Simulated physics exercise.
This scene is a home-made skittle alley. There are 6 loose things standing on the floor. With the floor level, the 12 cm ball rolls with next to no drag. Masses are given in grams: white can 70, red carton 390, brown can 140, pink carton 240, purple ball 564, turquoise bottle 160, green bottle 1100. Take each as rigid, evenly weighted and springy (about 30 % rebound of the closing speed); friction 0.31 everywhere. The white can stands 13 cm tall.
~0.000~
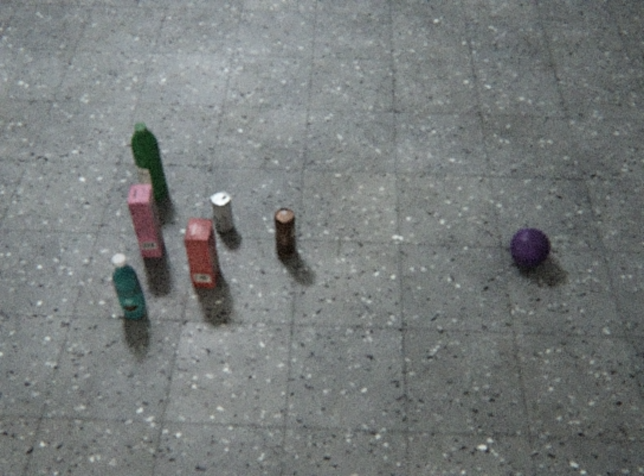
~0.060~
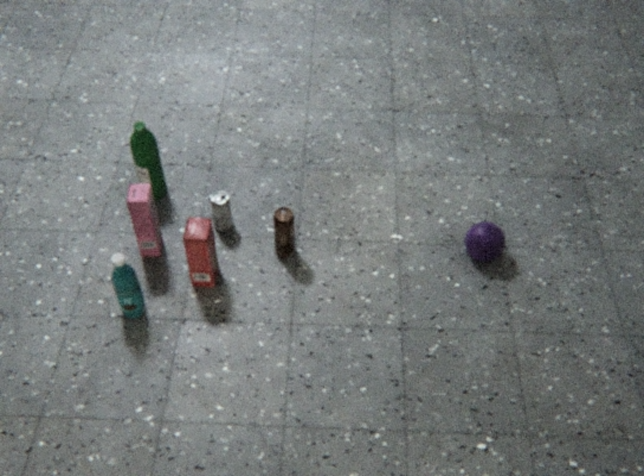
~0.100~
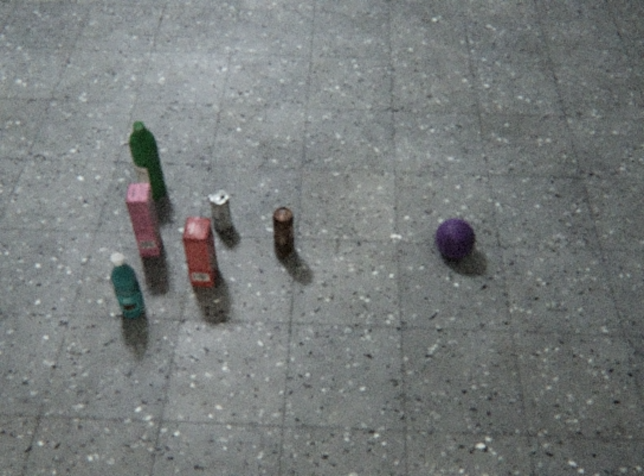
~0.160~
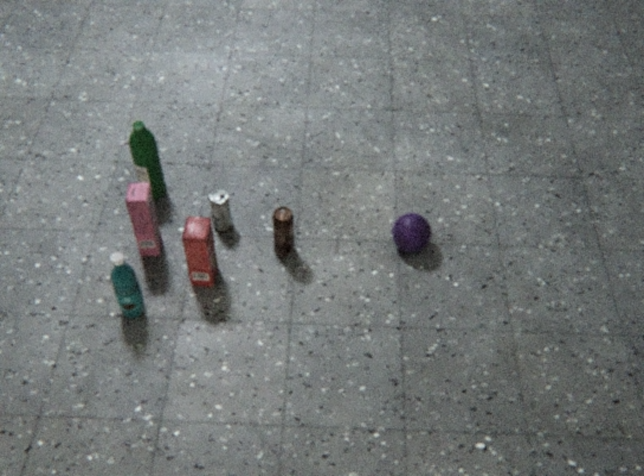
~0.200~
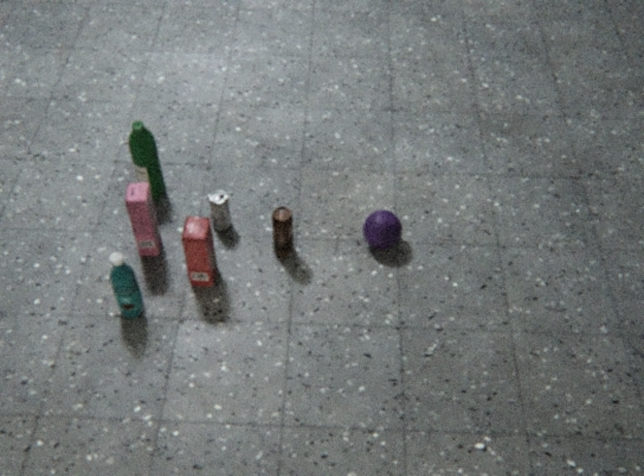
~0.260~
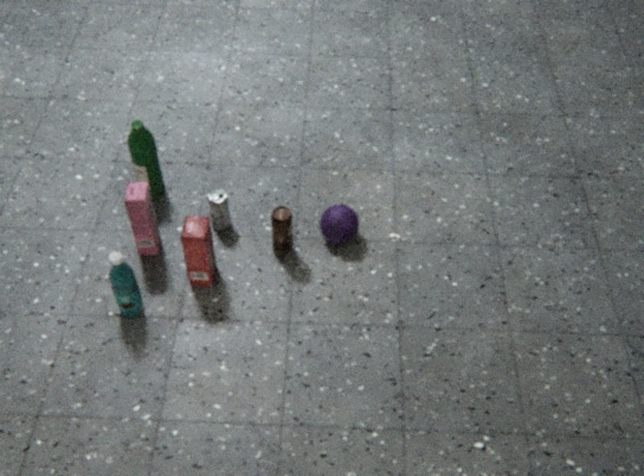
A green bottle stands at the back left of a grey speckled tiled floor, seen from above at an angle. In front of it are a pink carton, a turquoise bottle and a red carton, with a white can and a brown can to their right and a purple ball far off at the right. The ball rolls steadily left, close to the brown can, while everything else stays still.
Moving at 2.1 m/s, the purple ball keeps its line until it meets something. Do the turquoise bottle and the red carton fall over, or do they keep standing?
Turquoise bottle: Keeps standing; red carton: Keeps standing.
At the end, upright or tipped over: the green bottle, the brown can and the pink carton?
Well, the green bottle tumbles down, the brown can tumbles down, and the pink carton holds steady.
Around 0.46 s, 92 cm rolled; purple ball near (214, 203); brown can at 21° to upright; white can shifted 14 cm.
Around 0.76 s, 122 cm rolled; purple ball near (112, 206); white can on its side; brown can on its side; green bottle at 15° to upright.
Around 1.06 s, 145 cm rolled; purple ball near (27, 223); white can on its side; brown can on its side; green bottle at 56° to upright.
Around 1.46 s, 175 cm rolled; white can on its side; green bottle on its side; brown can on its side.
Finally (1.8 s), on their side or leaning hard on the floor, white can, brown can and green bottle; the other 3 still in place (within 8 cm). Final places as that camera would see them, turquoise bottle near (124, 283), red carton near (200, 252).
